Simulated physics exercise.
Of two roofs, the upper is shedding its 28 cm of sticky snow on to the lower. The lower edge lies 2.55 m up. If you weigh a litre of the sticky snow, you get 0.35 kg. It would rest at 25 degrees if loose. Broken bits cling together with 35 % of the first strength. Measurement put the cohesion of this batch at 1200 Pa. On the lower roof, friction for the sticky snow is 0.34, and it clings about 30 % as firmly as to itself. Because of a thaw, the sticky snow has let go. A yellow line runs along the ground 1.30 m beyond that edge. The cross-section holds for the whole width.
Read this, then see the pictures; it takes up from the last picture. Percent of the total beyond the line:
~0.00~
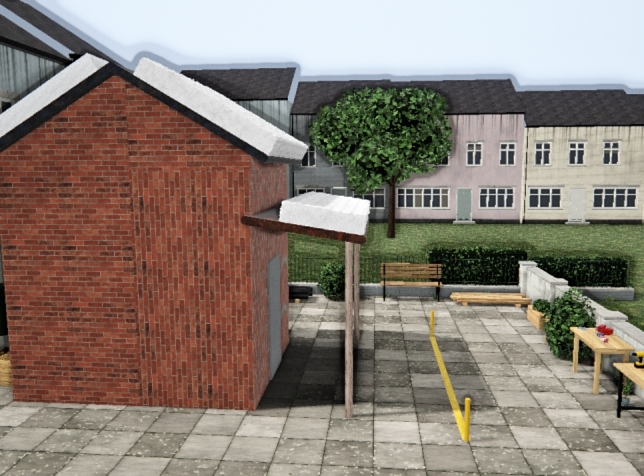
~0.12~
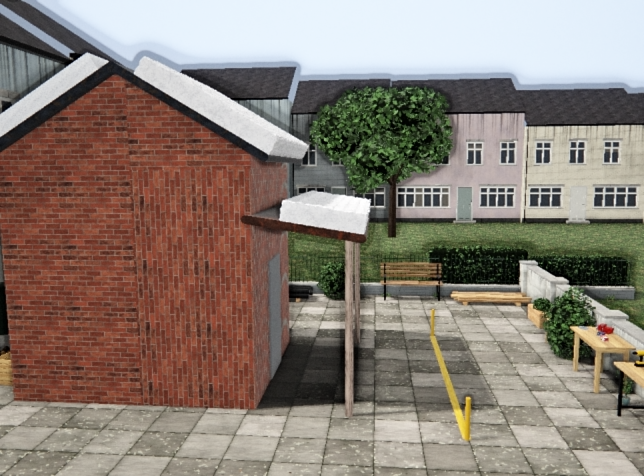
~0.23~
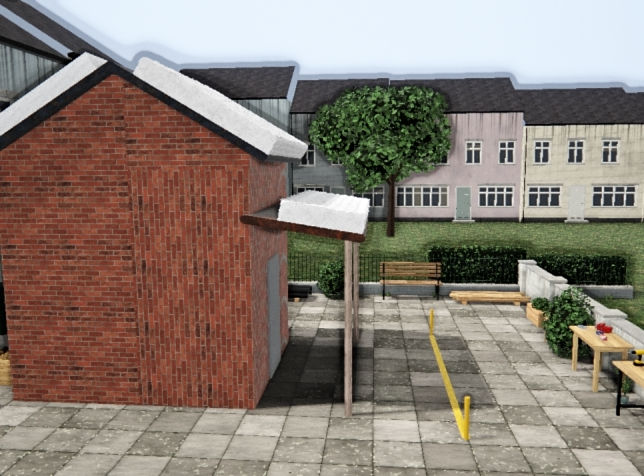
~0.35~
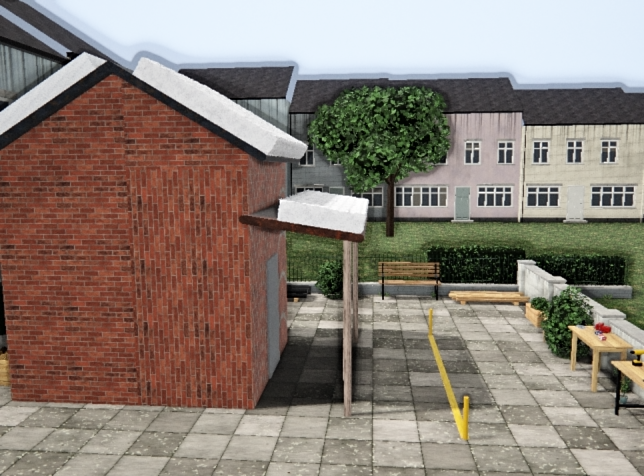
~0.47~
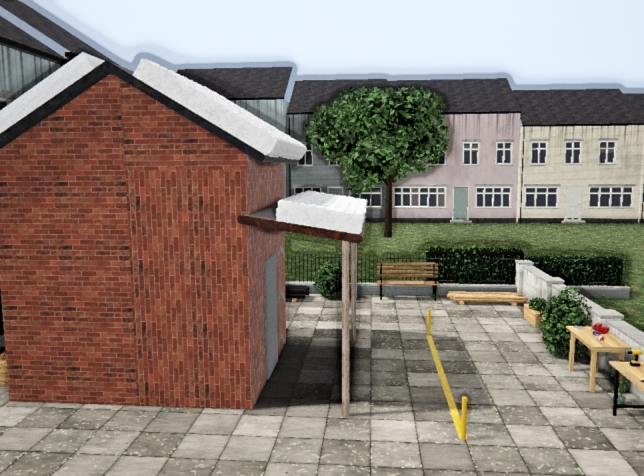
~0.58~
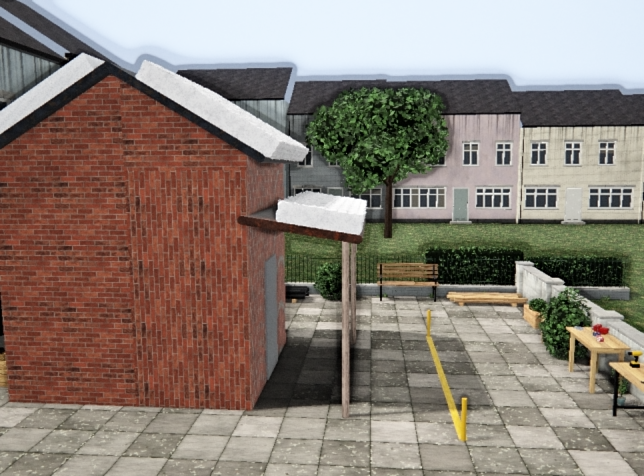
0 %.
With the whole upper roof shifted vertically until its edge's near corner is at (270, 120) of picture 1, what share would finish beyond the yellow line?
Roughly 6 %.
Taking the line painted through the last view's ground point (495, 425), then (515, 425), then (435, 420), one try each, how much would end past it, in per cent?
0 %, then 0 %, then 0 %.
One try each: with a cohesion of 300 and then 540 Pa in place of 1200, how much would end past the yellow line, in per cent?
In order: Around 30 % and around 12 %.
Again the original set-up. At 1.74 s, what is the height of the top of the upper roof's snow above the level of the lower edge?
At that moment the top of the snow is about 1.7 m above the lower edge.
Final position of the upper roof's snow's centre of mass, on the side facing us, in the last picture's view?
Close to (306, 183) in the last picture.
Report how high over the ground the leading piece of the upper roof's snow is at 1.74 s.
Height: Approx. 3.0 m.
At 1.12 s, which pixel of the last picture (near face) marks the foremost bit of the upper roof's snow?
Near (302, 194).
By 1.12 s, none is below the lower edge and 0 % is past the line.
By 1.74 s, none is below the lower edge and 0 % is past the line.
By 2.37 s, none is below the lower edge and 0 % is past the line.
By 3.00 s, none is below the lower edge and 0 % is past the line.
By 6.00 s, at the end, none is below the lower edge and 0 % is past the line.
